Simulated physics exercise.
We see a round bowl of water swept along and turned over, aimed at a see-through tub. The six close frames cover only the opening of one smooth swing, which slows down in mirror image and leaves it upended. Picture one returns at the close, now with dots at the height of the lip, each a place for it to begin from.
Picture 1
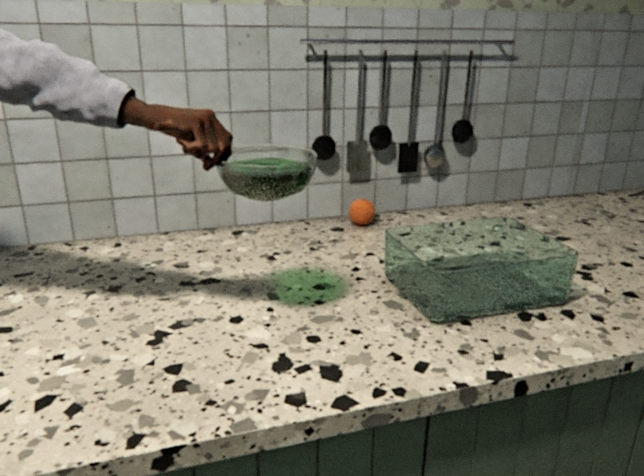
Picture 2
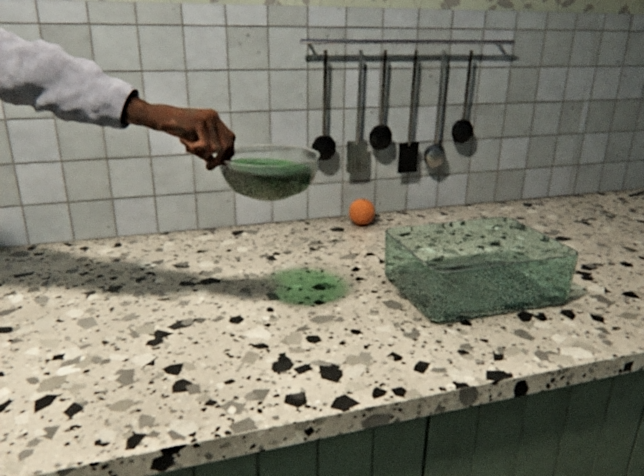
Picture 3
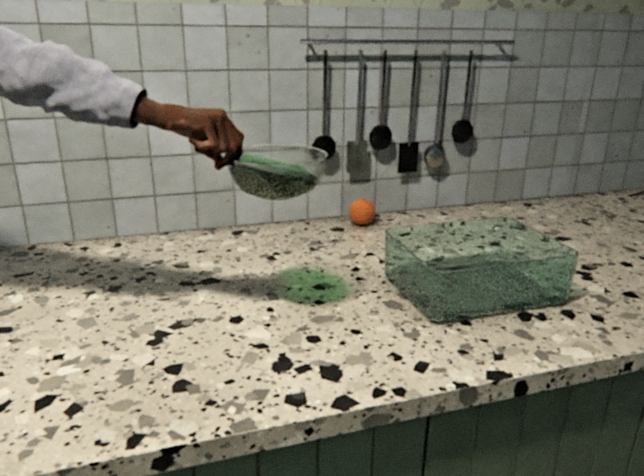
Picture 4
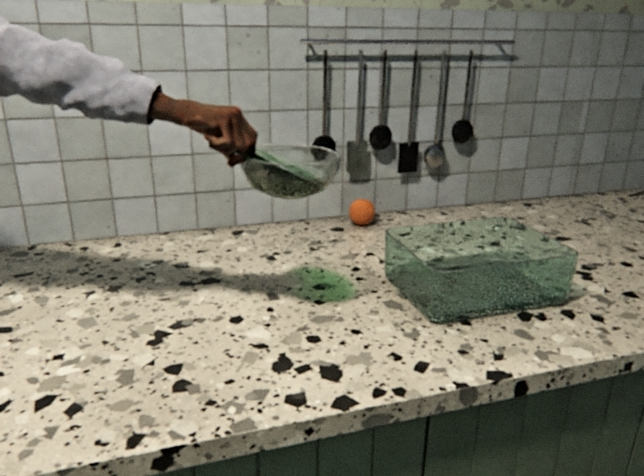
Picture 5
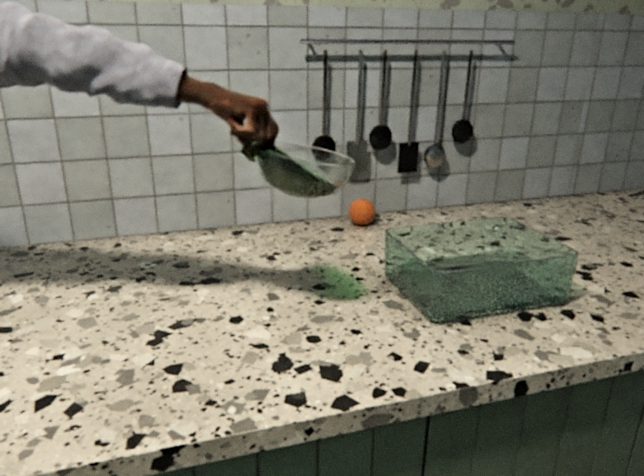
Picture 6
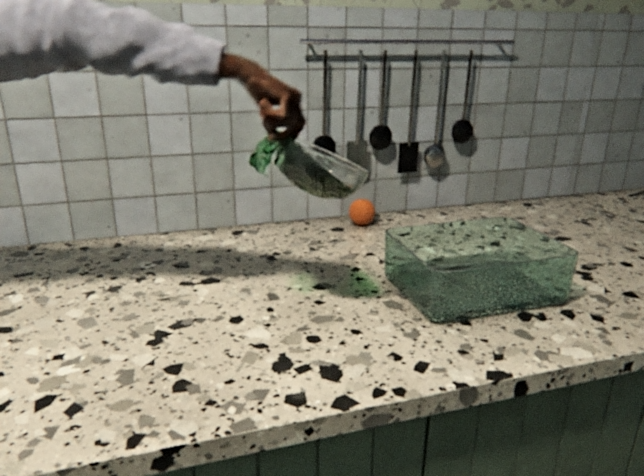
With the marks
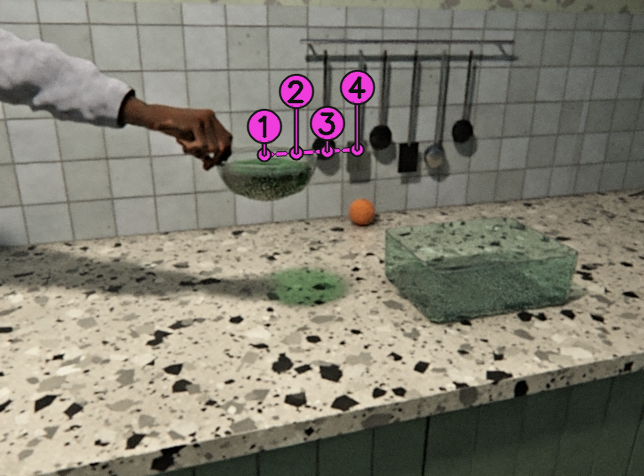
An arm carrying a clear bowl of green-tinted water rightward above a speckled counter, water slopping over the rim as it tilts.
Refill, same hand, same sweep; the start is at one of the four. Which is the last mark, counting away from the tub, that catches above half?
2 is the one.
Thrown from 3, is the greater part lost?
No.
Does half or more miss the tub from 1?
Yes.
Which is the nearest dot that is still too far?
Here it is dot 1.
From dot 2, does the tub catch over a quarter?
Yes, clearly.
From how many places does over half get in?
Three.
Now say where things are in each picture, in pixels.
Upright, lip at (313, 152); tub from (427, 322) to (565, 300); nothing has left yet.
Upright, lip at (316, 151); nothing has left yet.
Upright, lip at (323, 151); nothing has left yet.
Upright, lip at (335, 152); water is over the rim, down to (258, 153).
Tipped about 11°, lip at (350, 158); water is over the rim, down to (252, 159).
Tipped about 25°, lip at (365, 169); water is over the rim, down to (266, 175).
On the marked copy, 1 at (264, 154); 2 at (296, 153); 3 at (327, 151); 4 at (357, 149).
With 1, about 29 % lands in the tub, 65 % falls short and 6 % goes beside or beyond.
With 2, about 63 % lands in the tub, 30 % falls short and 7 % goes beside or beyond.
With 3, about 77 % lands in the tub, 13 % falls short and 11 % goes beside or beyond.
With 4, about 78 % lands in the tub, 11 % falls short and 10 % goes beside or beyond.
